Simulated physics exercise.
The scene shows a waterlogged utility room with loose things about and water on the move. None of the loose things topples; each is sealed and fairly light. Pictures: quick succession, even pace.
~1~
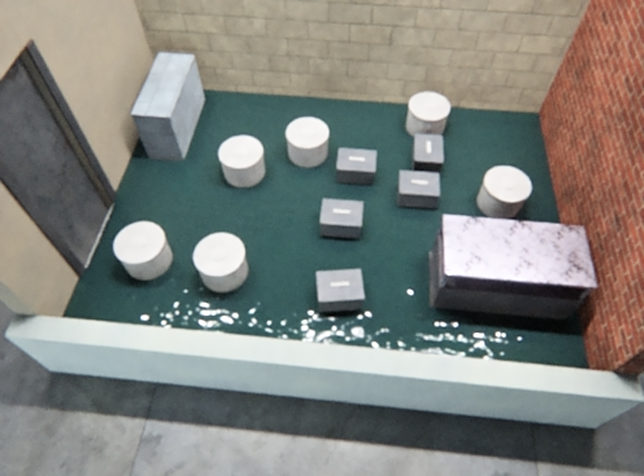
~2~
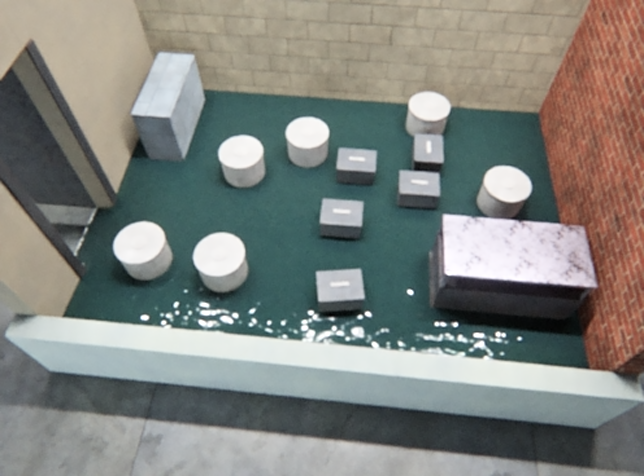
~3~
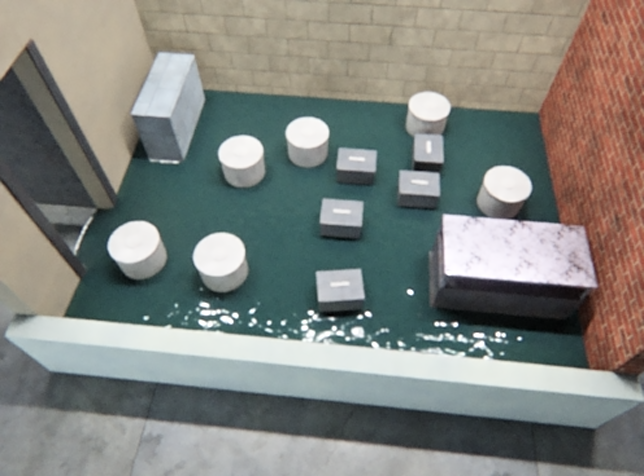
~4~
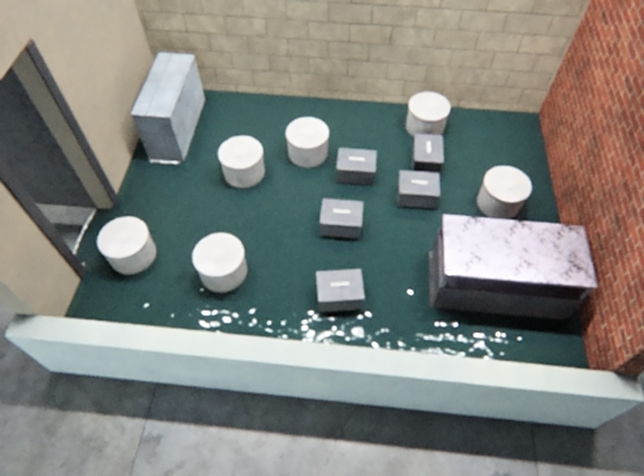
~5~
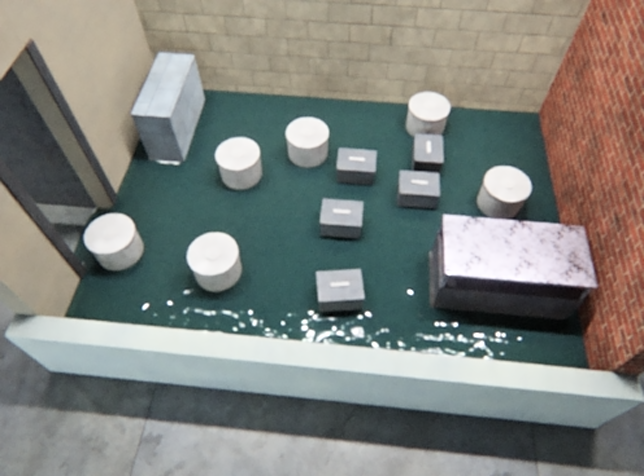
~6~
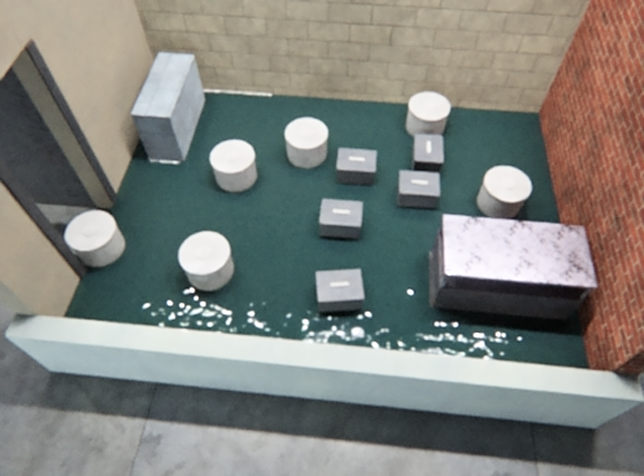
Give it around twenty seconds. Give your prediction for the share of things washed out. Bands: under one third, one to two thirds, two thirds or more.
A third to two thirds.
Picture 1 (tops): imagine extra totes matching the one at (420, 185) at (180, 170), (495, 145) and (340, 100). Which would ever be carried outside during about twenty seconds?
Copy by copy, in the order given: Swept away, not carried off, not carried off.
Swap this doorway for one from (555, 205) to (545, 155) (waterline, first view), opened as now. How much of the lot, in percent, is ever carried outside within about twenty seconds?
Result: Close to 60 %.
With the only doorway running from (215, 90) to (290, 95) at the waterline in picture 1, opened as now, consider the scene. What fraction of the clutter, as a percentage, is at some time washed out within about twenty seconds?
I'd reckon around 60 percent.
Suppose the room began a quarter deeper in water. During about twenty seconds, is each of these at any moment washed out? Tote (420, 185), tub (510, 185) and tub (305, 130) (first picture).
Outcomes, first to last: Kept back, kept back, departed.
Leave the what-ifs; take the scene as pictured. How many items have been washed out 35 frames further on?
3.
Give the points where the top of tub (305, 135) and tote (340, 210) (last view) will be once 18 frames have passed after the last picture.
Approximately (242, 159), then (255, 232).
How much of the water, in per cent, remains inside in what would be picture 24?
Estimate: Roughly 76 %.
A moment on, 1 of 11 are out; 10 afloat.
Next, 3 of 11 are out; 8 afloat.
Later, 3 of 11 are out; 8 afloat.
In the end, 6 of 11 are out; 5 afloat.
